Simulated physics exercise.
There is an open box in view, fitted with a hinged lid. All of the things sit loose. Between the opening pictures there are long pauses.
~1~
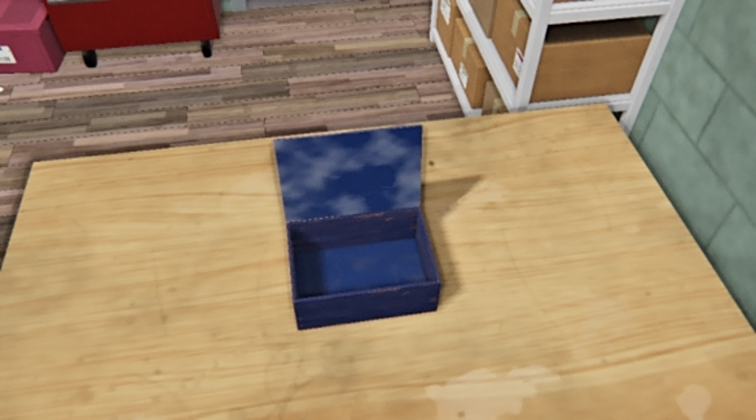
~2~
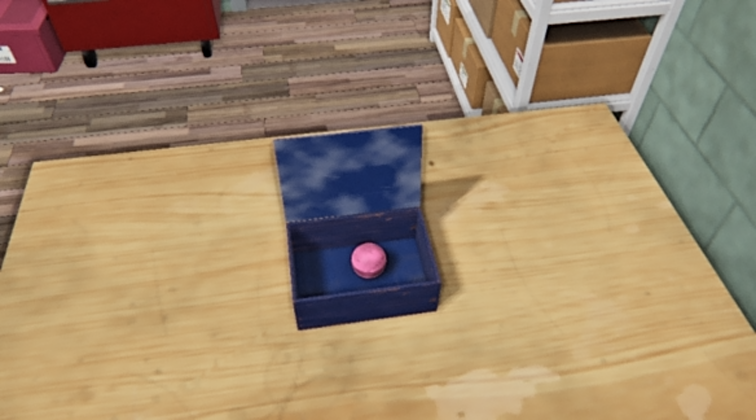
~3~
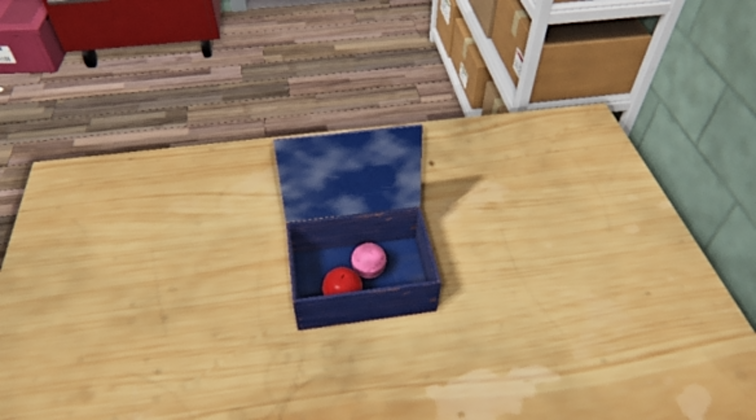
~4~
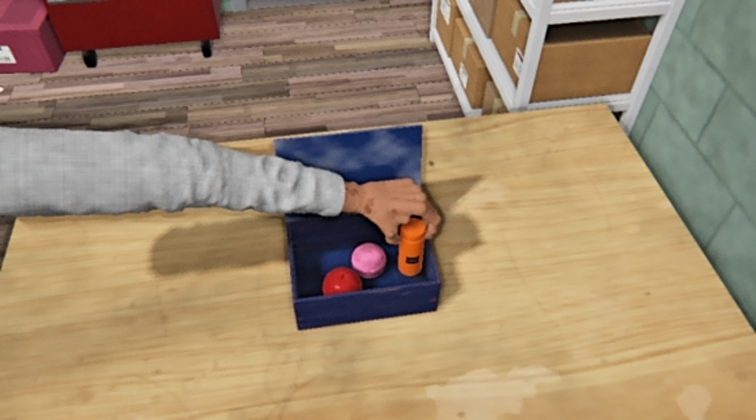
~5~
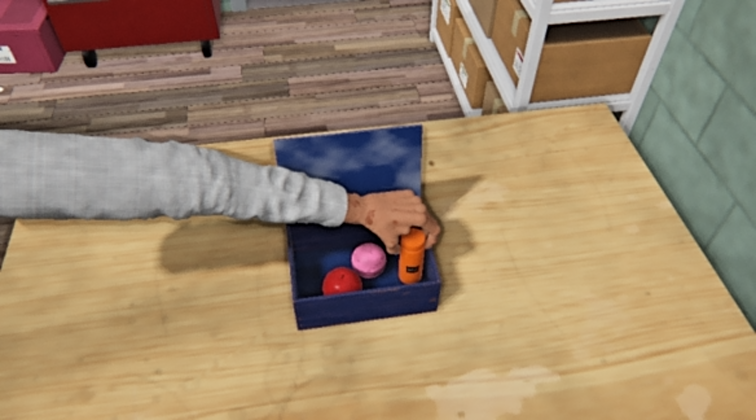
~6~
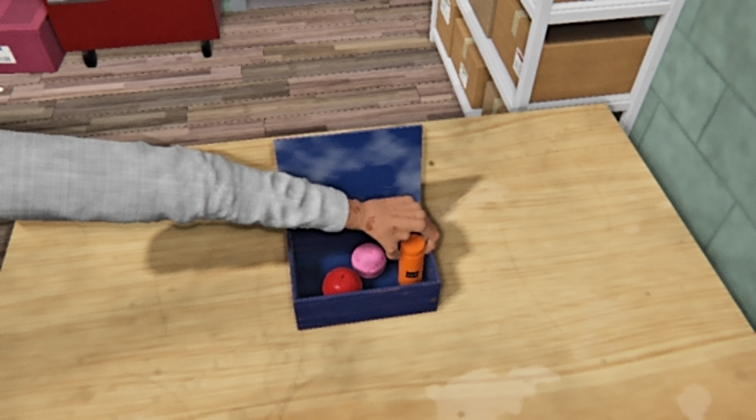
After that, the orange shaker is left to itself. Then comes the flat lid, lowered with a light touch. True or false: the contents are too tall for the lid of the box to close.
True.
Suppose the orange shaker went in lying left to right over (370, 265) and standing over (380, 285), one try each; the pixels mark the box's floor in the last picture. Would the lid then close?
First, the lid does shut; second, the lid won't shut.
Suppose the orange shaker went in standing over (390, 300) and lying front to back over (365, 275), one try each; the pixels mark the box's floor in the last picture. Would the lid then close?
The lid is blocked with the first placement and settles down with the second.
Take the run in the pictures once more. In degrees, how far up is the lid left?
Some 18° above the rim.
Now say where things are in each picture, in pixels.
The last thing is not in view yet, in the first frame.
The last thing is not in view yet; pink ball (369, 261), in the second frame.
The last thing is not in view yet; pink ball (369, 261), in the third frame.
Coming down; orange shaker (411, 247); pink ball (369, 261), in the fourth frame.
Coming down; orange shaker (412, 257); pink ball (369, 261), in the fifth frame.
Put in, still held; orange shaker (411, 262); pink ball (369, 261), in the sixth frame.
Then, 1.20 s on from there, lid starting down.
Then, 1.60 s on from there, lid 56° above the rim.
Then, 1.80 s on from there, lid 35° above the rim.
In the end, lid 19° above the rim; all 3 unmoved. At the end, from the last picture's camera, orange shaker near (411, 262).
